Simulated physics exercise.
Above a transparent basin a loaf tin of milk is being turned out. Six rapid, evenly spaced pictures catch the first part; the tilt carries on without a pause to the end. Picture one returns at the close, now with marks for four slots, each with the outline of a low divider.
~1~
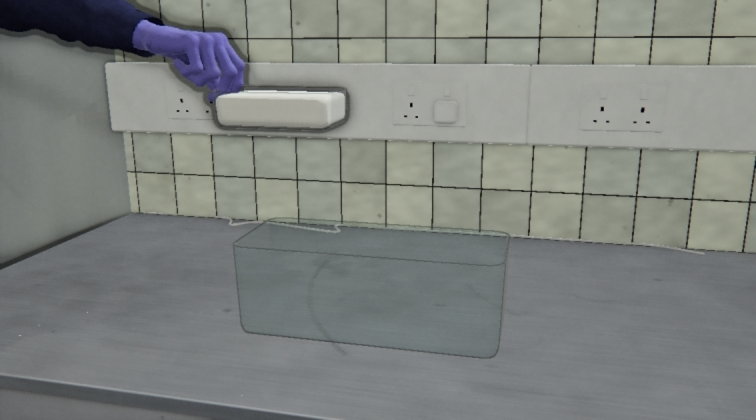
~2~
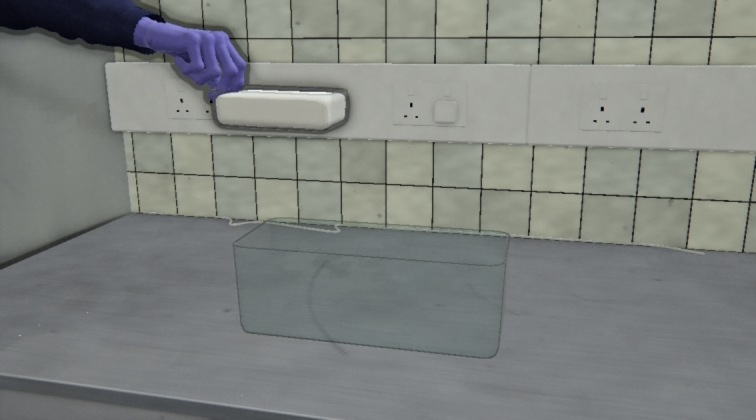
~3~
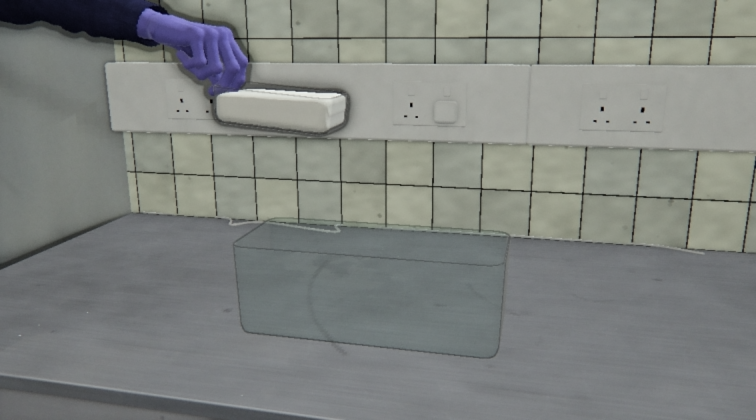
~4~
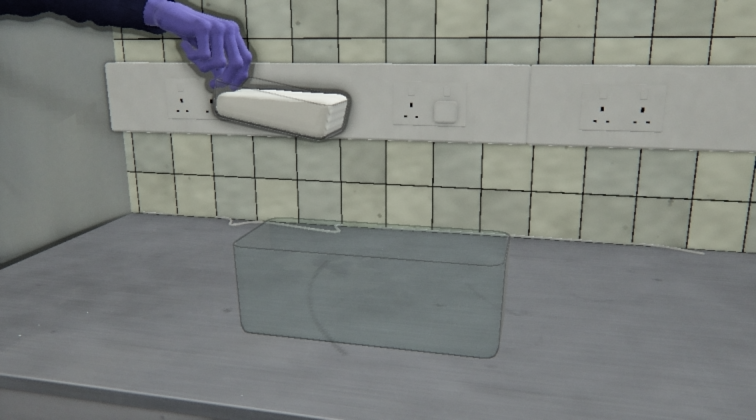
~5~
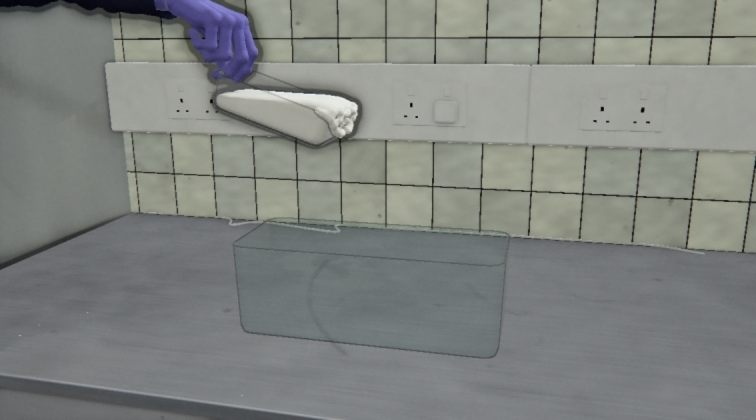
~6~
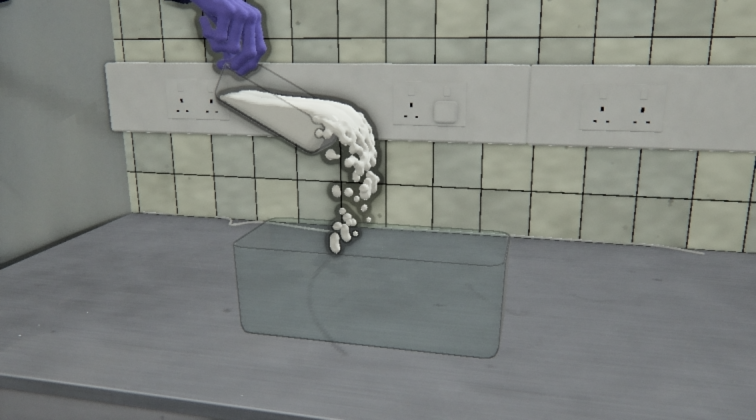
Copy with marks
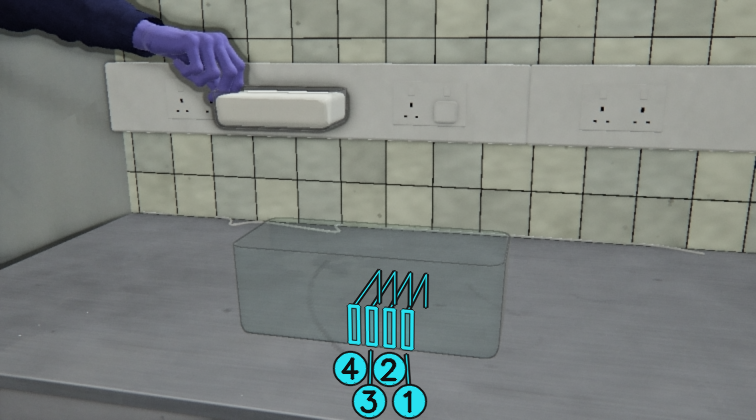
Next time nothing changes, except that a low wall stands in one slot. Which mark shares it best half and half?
It is 2.
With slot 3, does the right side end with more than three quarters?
No, it does not.
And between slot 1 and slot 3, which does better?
Slot 3.
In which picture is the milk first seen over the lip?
Picture 4.
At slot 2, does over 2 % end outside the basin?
Yes.
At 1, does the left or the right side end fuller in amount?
The left side.
On the marked copy, 1 at (406, 355); 2 at (388, 353); 3 at (370, 351); 4 at (353, 349).
With 1, about 84 % ends left of the wall and 10 % right of it; 6 % is lost outside.
With 2, about 45 % ends left of the wall and 49 % right of it; 6 % is lost outside.
With 3, about 29 % ends left of the wall and 66 % right of it; 5 % is lost outside.
With 4, about 22 % ends left of the wall and 72 % right of it; 6 % is lost outside.
